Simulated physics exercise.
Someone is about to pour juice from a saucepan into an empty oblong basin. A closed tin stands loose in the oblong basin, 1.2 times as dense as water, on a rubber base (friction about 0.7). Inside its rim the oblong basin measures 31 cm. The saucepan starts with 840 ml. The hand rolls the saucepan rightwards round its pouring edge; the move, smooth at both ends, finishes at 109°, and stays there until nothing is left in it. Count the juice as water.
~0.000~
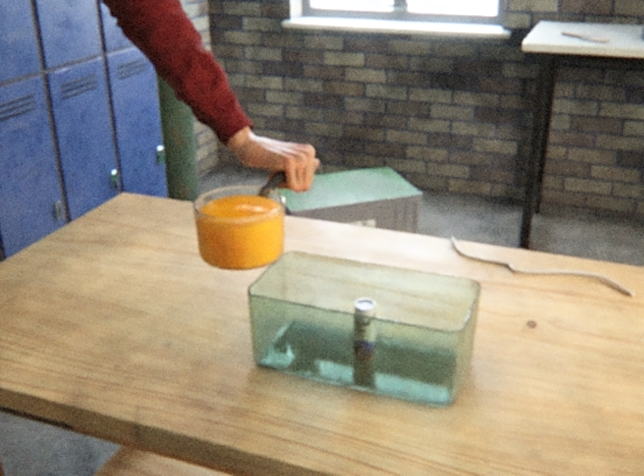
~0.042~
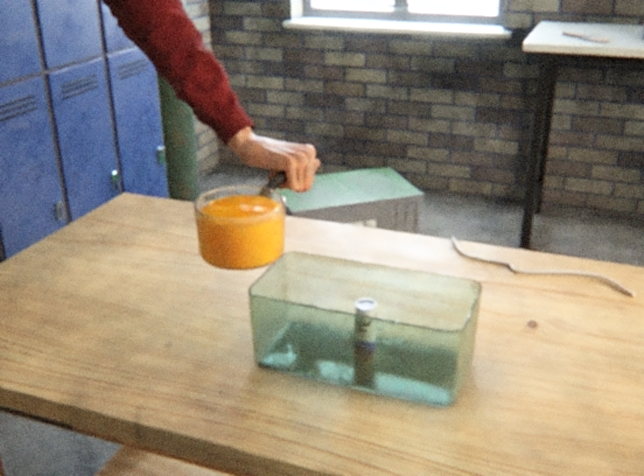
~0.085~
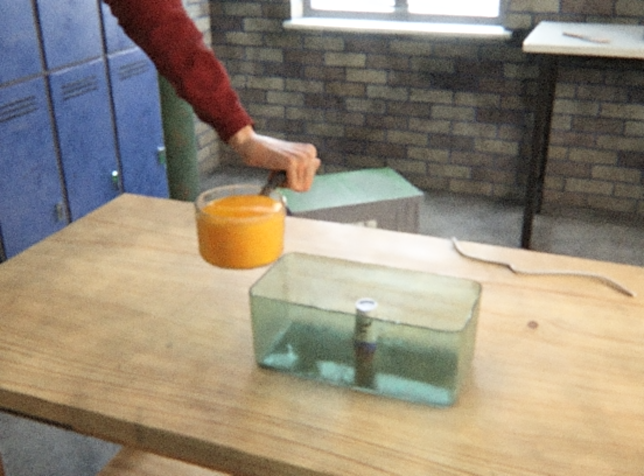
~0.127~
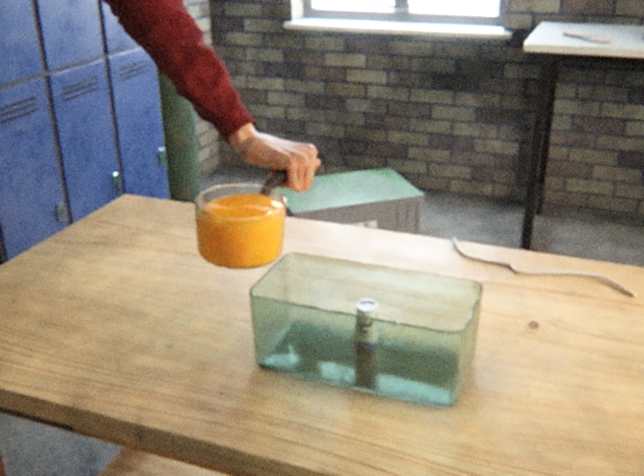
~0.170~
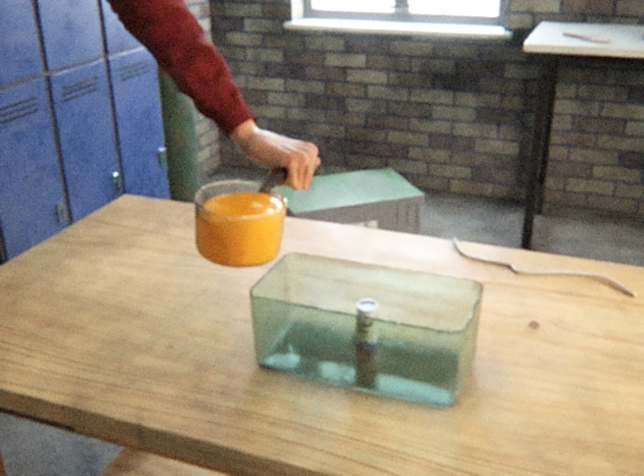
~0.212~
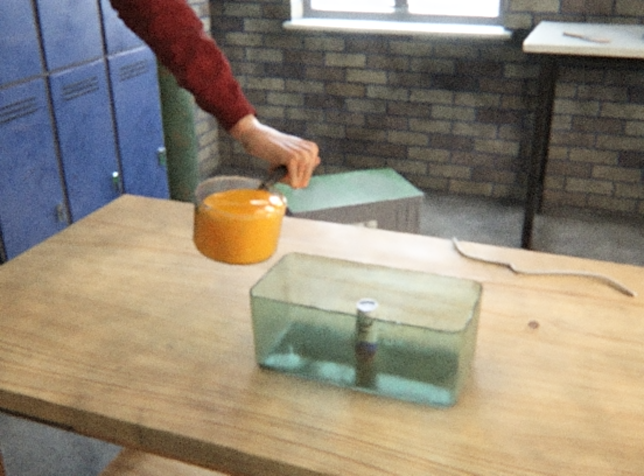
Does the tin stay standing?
The tin falls.
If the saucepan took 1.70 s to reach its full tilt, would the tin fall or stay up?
Then it keeps standing.
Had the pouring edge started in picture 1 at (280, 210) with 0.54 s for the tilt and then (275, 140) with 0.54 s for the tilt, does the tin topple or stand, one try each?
First it falls; then it stays up.
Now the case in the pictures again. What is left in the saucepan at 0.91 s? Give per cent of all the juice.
About 12 per cent.
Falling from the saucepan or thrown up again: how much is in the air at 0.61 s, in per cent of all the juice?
About 26 per cent.
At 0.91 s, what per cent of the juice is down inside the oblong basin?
Some 70 per cent.
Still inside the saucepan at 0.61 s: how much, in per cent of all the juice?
About 68 per cent.
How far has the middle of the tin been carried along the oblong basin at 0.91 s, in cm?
About 1 cm.
Then, 0.61 s in, the tilt is 69° and 67 per cent is still to pour; the tin stands where it began.
Then, 0.91 s in, the tilt is 104° and 12 per cent is still to pour; the tin leans 14°.
Then, 1.22 s in, the tilt is 109° and 0 per cent is still to pour; the tin lies on its side.
Then, 1.55 s in, the tilt is 109° and 0 per cent is still to pour; the tin lies on its side.
Finally, the tin lies on its side.
